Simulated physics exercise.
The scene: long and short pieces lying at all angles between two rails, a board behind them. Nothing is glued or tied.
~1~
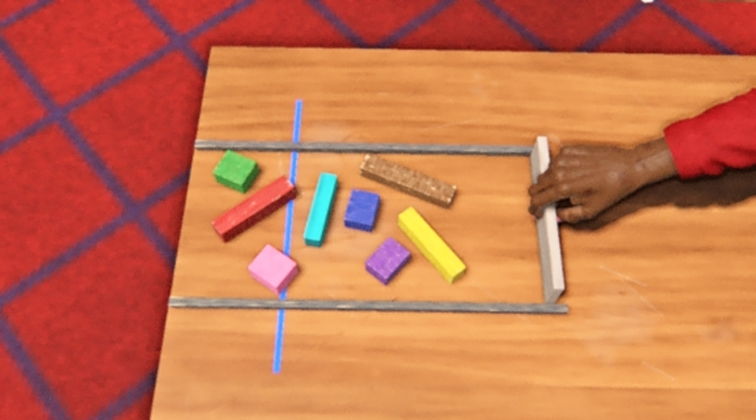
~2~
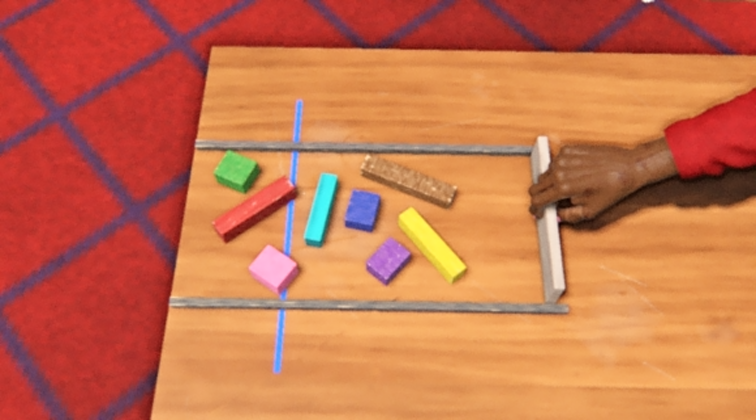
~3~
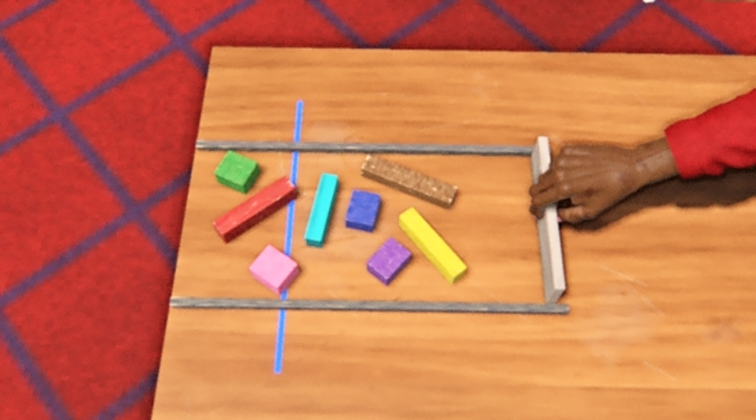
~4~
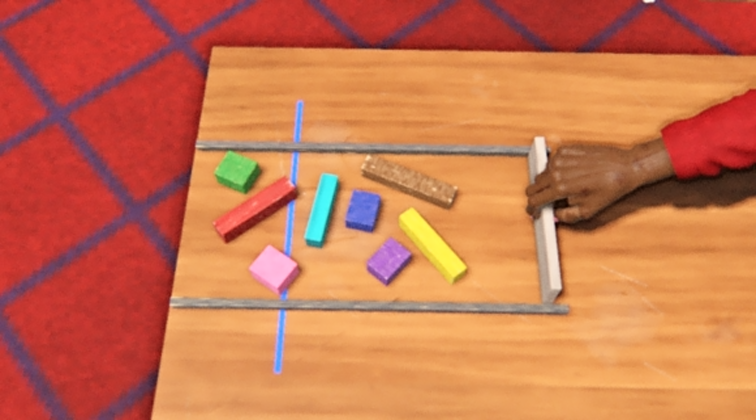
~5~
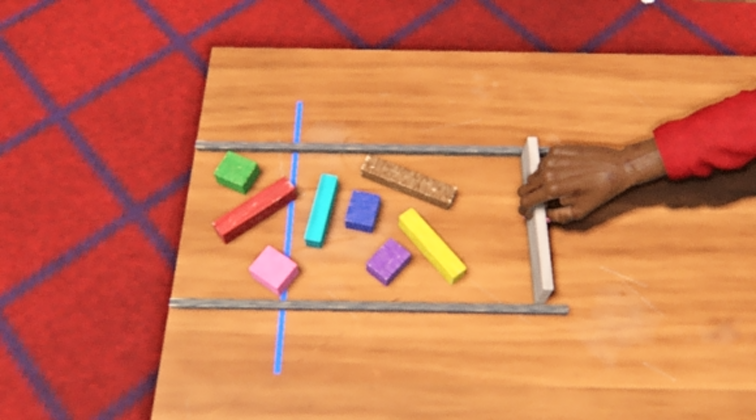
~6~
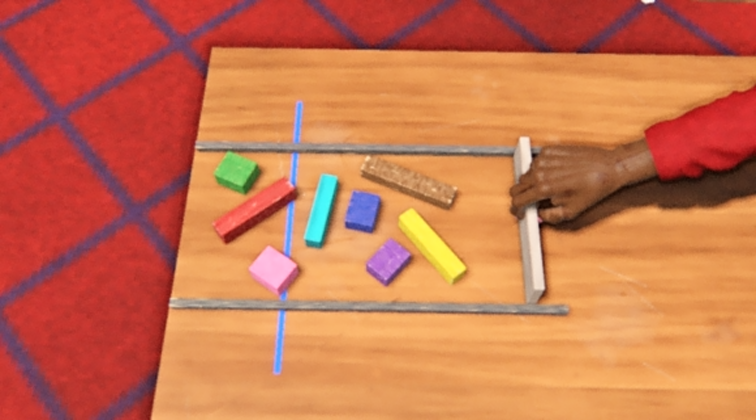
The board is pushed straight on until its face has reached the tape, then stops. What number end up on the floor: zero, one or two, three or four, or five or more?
The number that fall off is zero.
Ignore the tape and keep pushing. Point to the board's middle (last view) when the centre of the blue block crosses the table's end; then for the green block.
For the blue block at (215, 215), for the green block at (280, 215).
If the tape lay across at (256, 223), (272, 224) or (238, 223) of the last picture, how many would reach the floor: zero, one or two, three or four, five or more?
Taking them in turn, just one or two; one to two; either three or four.
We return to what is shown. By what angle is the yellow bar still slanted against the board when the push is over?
Some 0 degrees.
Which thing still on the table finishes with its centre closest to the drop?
It is the green block.
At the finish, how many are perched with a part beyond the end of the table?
The number is 1.
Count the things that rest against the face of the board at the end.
The number is 2.
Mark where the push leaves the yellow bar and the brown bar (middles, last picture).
The yellow bar at (279, 240), the brown bar at (247, 175).
Early on, none off yet; green block at rest near (237, 173); red bar at rest near (256, 210); pink block at rest near (274, 271).
Finally, the number that fall off is zero.
